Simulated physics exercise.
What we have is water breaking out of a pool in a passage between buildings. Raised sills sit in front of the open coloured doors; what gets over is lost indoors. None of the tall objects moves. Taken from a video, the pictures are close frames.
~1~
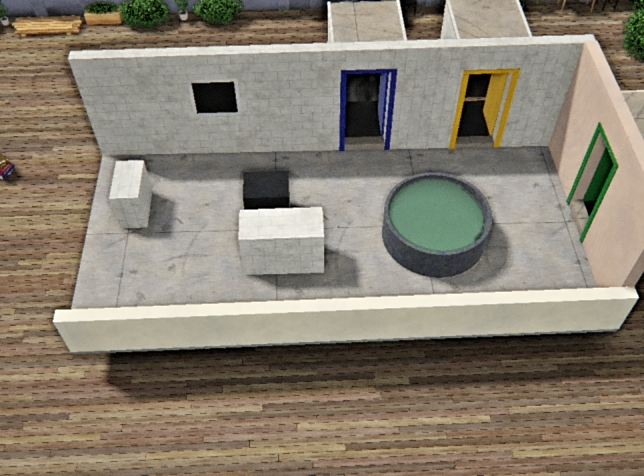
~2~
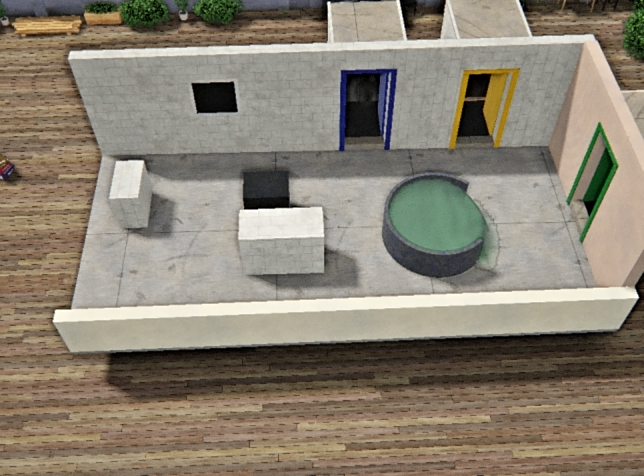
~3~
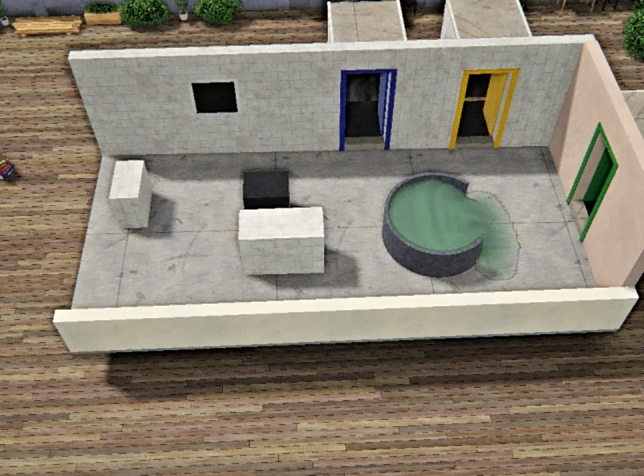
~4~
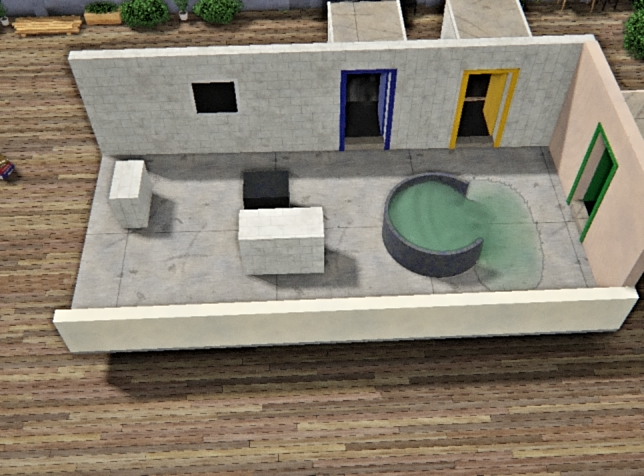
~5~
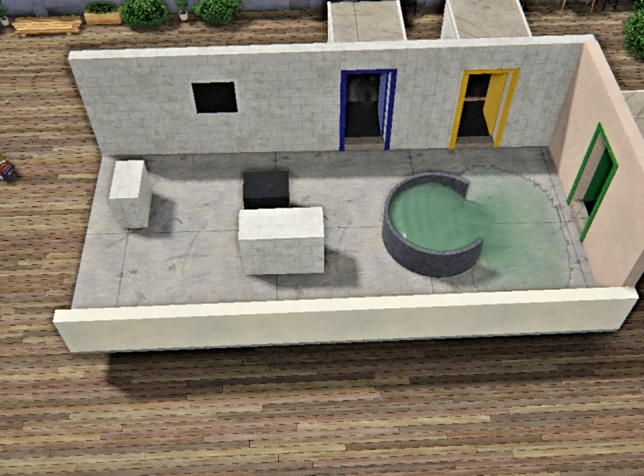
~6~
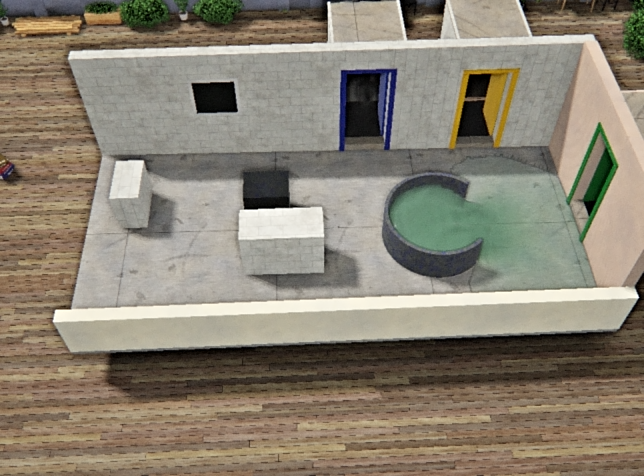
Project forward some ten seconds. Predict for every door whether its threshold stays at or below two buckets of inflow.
The green door goes above two buckets. The blue door stays at or below. The yellow door stays at or below.
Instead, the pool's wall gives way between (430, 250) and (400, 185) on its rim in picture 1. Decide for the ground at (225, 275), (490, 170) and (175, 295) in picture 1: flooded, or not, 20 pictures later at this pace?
Going through them, the first would be submerged, the next still bare and the last submerged.
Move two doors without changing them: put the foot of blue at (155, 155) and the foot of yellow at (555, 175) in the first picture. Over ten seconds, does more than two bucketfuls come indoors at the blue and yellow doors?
Blue: Falls short; yellow: Exceeds the limit.
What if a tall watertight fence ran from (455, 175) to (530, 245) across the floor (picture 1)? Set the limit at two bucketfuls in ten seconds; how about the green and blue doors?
Green is under; blue lets less in.
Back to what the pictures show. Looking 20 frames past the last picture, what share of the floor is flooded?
That works out to some 35 in a hundred.
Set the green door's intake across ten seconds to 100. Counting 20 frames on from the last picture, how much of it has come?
Around 100 in a hundred.
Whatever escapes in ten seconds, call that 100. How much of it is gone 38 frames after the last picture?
Close to 95 %.
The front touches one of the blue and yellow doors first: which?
Answer: The yellow-painted one.
A moment on, water covers 20 % of the floor; the green door over two buckets in, the blue door not reached, the yellow door wet at the sill, nothing in.
Next, water covers 25 % of the floor; the green door far over two buckets in, the blue door not reached, the yellow door wet at the sill, nothing in.
Then, water covers 35 % of the floor; the green door far over two buckets in, the blue door not reached, the yellow door wet at the sill, nothing in.
Later, water covers 70 % of the floor; the green door far over two buckets in, the blue door wet at the sill, nothing in, the yellow door wet at the sill, nothing in.
In the end, water covers 95 % of the floor; the green door far over two buckets in, the blue door wet at the sill, nothing in, the yellow door wet at the sill, nothing in.
